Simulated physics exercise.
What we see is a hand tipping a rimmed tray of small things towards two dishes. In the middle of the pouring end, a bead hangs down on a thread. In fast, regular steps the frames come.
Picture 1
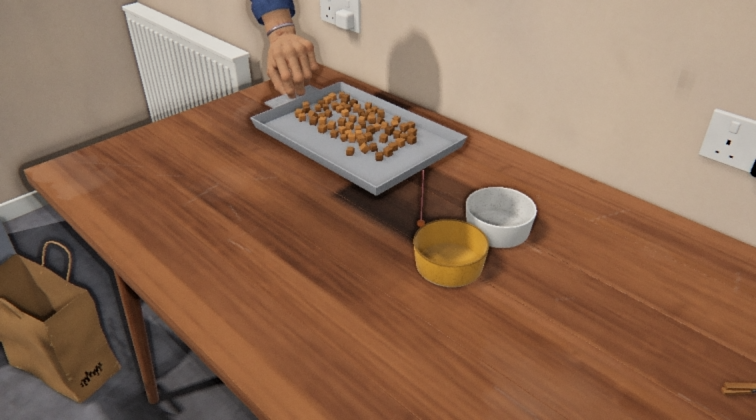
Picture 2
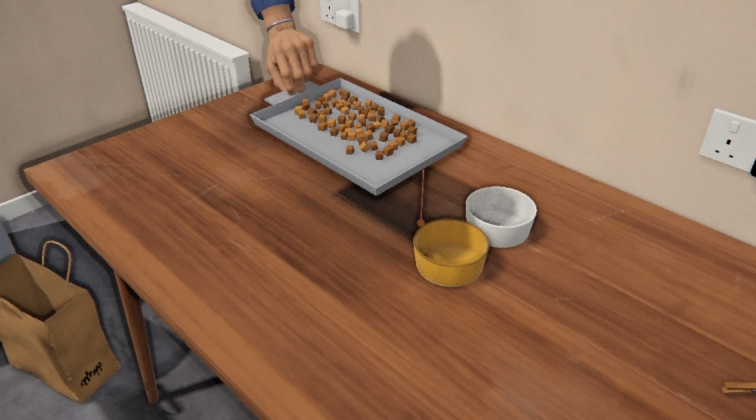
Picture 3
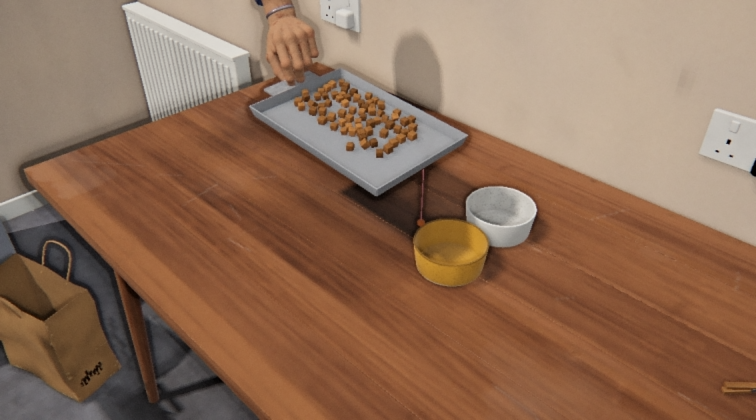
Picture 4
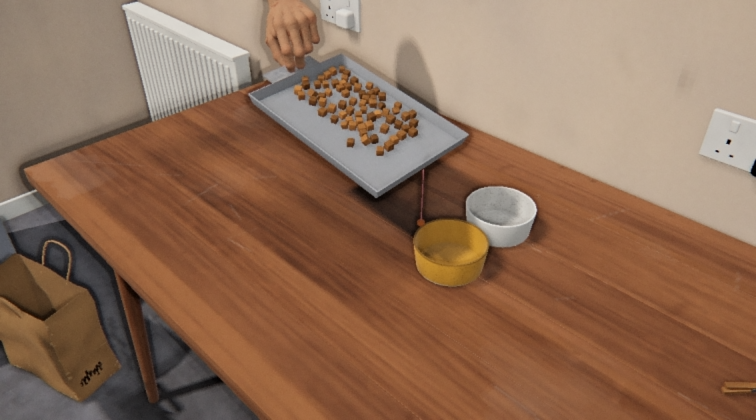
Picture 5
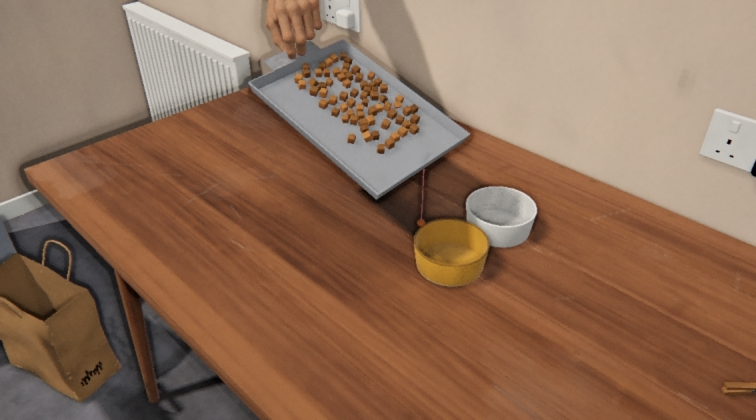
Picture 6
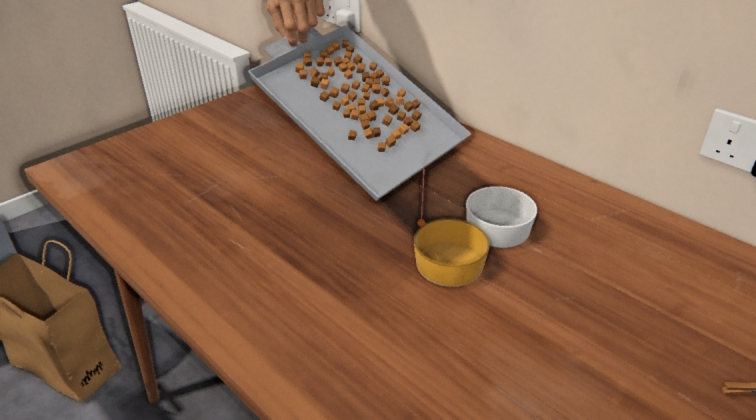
A hand at the far end of a grey rimmed tray starts with it nearly level, small brown cubes scattered across it, above a wooden table with a yellow dish and a white dish. The hand gradually raises that end, tilting the tray towards its near left corner, while the cubes stay clustered.
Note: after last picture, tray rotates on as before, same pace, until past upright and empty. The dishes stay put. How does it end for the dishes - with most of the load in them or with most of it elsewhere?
The dishes end up holding not even half.
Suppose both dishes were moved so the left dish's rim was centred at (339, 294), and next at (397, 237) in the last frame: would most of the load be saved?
Together the dishes get beyond half first, then less than a half.
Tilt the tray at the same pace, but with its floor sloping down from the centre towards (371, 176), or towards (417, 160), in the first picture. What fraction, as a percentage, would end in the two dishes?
In order: About 0, then 80 percent.
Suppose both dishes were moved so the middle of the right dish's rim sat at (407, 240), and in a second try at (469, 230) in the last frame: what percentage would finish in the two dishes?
40 %, then 90 %.
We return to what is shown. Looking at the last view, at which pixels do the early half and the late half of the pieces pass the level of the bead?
(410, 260) first, (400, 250) later.
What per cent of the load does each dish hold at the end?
I'd say some 20 in a hundred wind up in the left dish, and some 0 in a hundred in the right.
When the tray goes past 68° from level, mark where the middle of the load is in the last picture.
I'd put the middle of the pieces at roughly (402, 175).
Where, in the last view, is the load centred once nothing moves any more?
Close to (410, 306).
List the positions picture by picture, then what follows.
Corners of the pouring end at (376, 184) and (462, 137), level; middle of the load at (362, 120), brown sugar cubes; left dish at (479, 269); right dish at (528, 231); bead on its thread at (421, 223), in the first frame.
Corners of the pouring end at (377, 185) and (463, 136), level; middle of the load at (362, 118), in the second frame.
Corners of the pouring end at (377, 186) and (463, 135), tipped barely, lowest at the left corner; middle of the load at (362, 112), in the third frame.
Corners of the pouring end at (377, 188) and (464, 134), tipped a little, lowest at the left corner; middle of the load at (363, 104), in the fourth frame.
Corners of the pouring end at (378, 191) and (465, 133), tipped clearly, lowest at the left corner; middle of the load at (364, 96), in the fifth frame.
Corners of the pouring end at (378, 193) and (467, 133), tipped clearly, lowest at the left corner; middle of the load at (366, 88); left dish at (480, 268); right dish at (529, 230), in the sixth frame.
Soon after the last picture, tray tipped steeply; most on the tray; about a quarter in the air.
A little later, tray tipped past a quarter turn; a small part on the tray; a small part in the left dish; about two thirds outside both; a small part in the air.
Later still, tray tipped past a quarter turn; about a quarter in the left dish; most outside both.
At rest, tray tipped past a quarter turn; about a quarter in the left dish; none in the right dish; most outside both.
